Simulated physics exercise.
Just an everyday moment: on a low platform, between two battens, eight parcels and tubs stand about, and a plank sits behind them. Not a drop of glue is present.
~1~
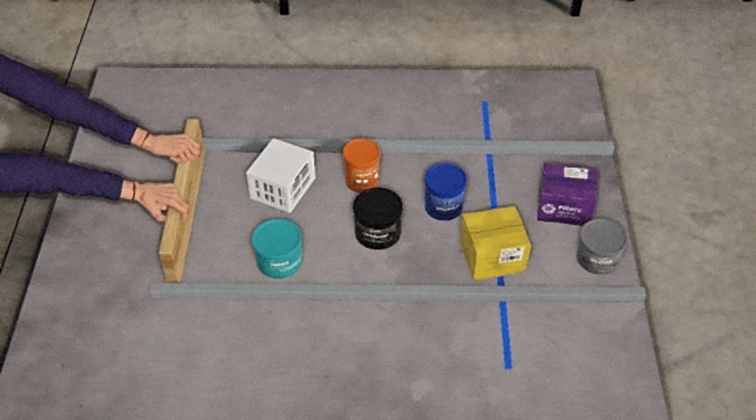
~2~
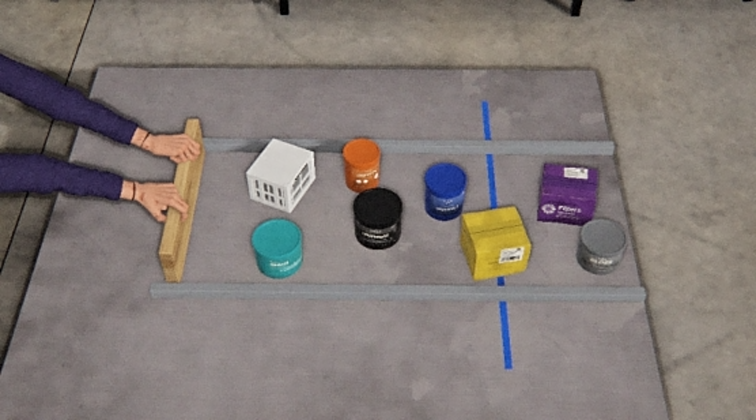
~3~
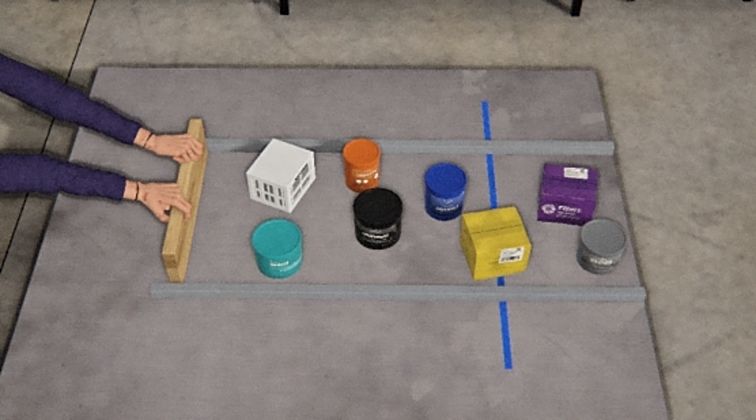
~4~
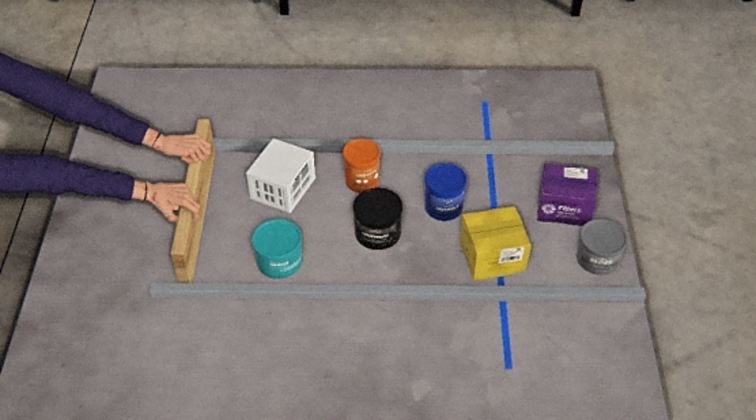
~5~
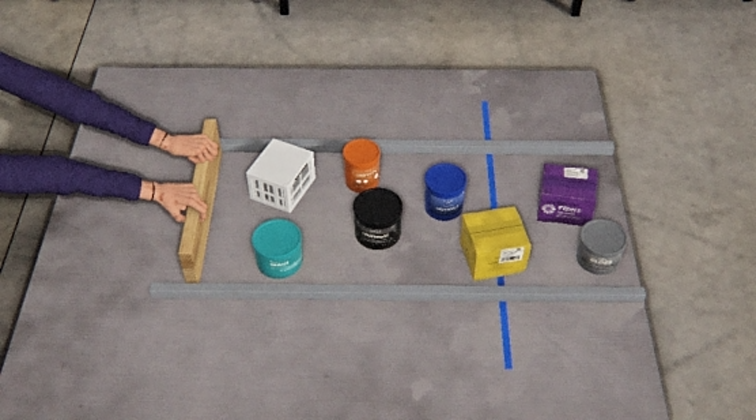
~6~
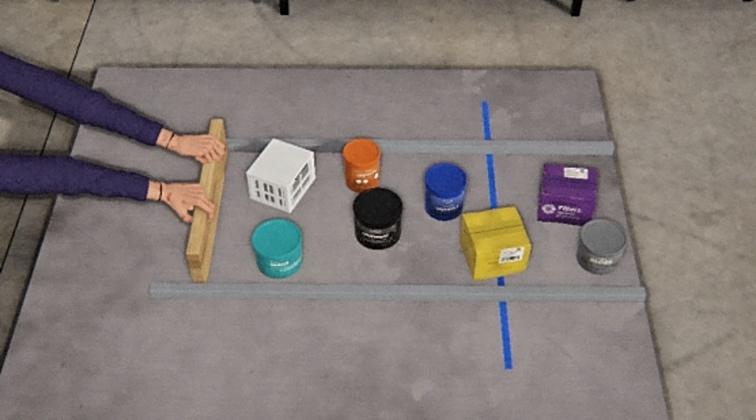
A wooden plank slides slowly right under two hands, nearing the still parcels and tubs.
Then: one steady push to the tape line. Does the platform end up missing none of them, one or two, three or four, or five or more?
In the end, the drop-off count sits at nought.
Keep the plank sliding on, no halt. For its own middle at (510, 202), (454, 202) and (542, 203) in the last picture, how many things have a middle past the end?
Counts: 1, 0, 2.
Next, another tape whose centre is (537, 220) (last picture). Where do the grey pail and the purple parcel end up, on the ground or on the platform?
Here's the result: The grey pail ends up below, while as for the purple parcel, it ends up below.
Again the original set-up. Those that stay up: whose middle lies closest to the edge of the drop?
The grey pail finishes nearest.
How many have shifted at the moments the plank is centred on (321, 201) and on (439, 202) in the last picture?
At the first spot the count is 3, and at the second it is 6.
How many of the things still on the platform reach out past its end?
Count of overhanging things: 2.
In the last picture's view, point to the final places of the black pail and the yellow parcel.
Result: One at about (521, 215), the other at about (574, 243).
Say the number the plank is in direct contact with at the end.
3 touch it.
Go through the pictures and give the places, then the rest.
The first frame shows grey pail (601, 247); purple parcel (567, 195); yellow parcel (494, 243); plank (184, 200); tape (495, 219).
The second frame shows purple parcel (567, 195); black pail (378, 219).
The third frame shows yellow parcel (494, 243); orange pail (362, 167).
The fourth frame shows grey pail (601, 247); white crate (282, 175).
The fifth frame shows purple parcel (567, 195); plank (202, 200).
The sixth frame shows grey pail (601, 247); purple parcel (567, 195); yellow parcel (494, 243); plank (209, 200); tape (495, 219).
A little later, none off yet; grey pail at rest near (601, 247); purple parcel at rest near (567, 195); yellow parcel at rest near (494, 243).
When it is over, the number that fall off is zero.
